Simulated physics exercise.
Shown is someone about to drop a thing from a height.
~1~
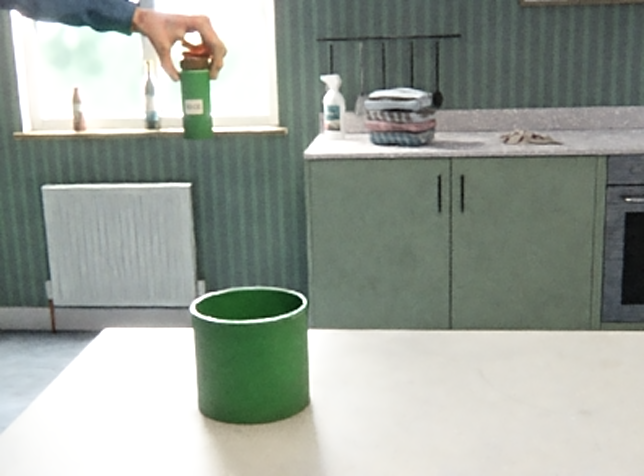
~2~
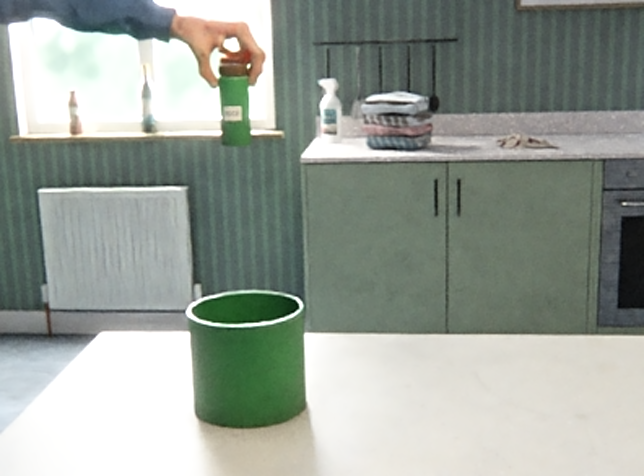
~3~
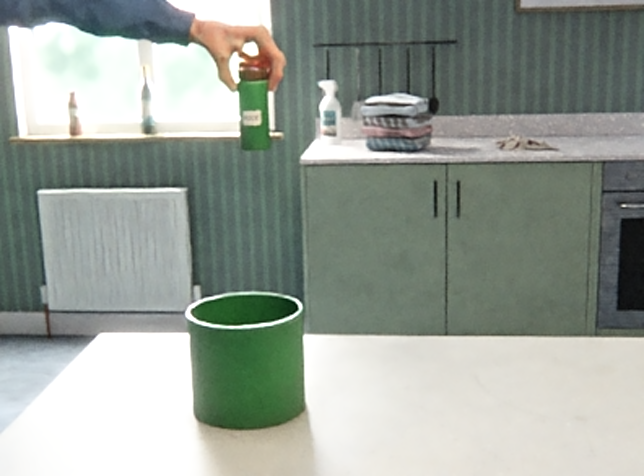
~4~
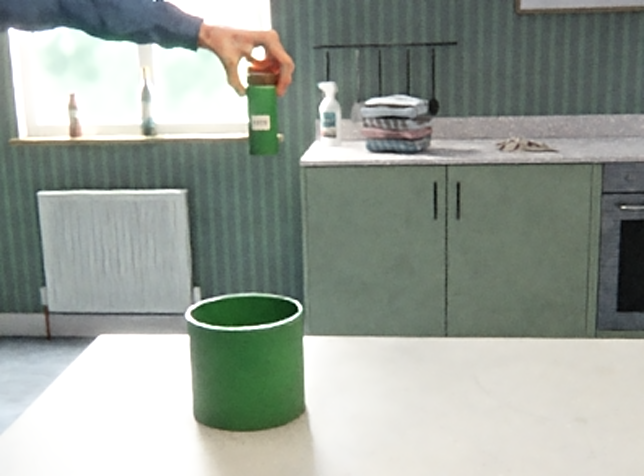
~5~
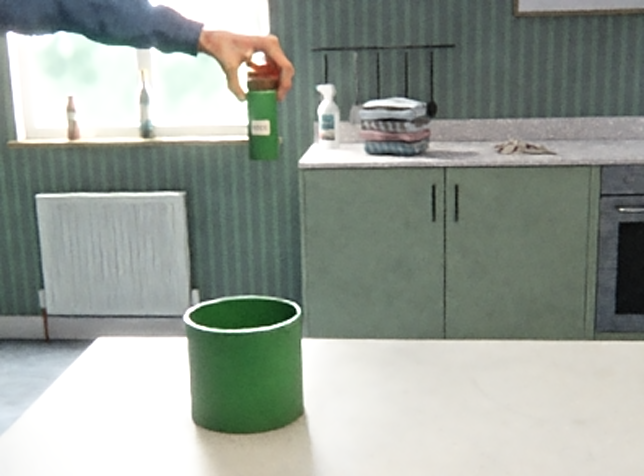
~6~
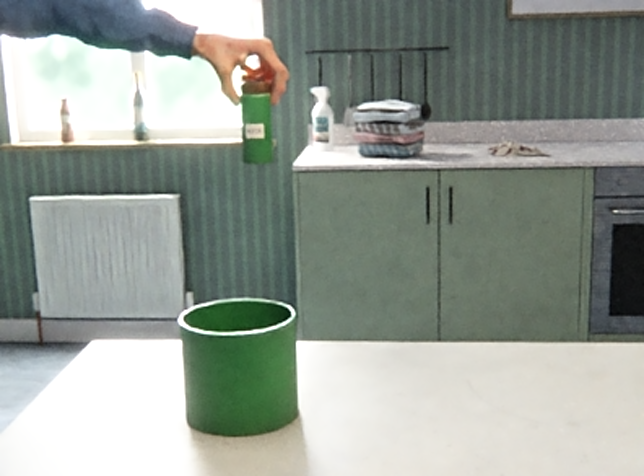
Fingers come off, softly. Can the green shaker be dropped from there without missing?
End state: Green shaker on target.
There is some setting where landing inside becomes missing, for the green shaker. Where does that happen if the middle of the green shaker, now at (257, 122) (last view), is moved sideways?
Close to (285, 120).
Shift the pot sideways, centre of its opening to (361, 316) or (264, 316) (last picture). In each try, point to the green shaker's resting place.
Resting pixels, in order: About (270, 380), about (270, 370).
Then, 0.16 s past the last view, green shaker travelled about its own width near (258, 166).
Then, 0.26 s past the last view, green shaker in the air near (263, 266).
Then, 0.32 s past the last view, green shaker in the air near (266, 350).
Finally, the green shaker drops into the container, near (267, 374).
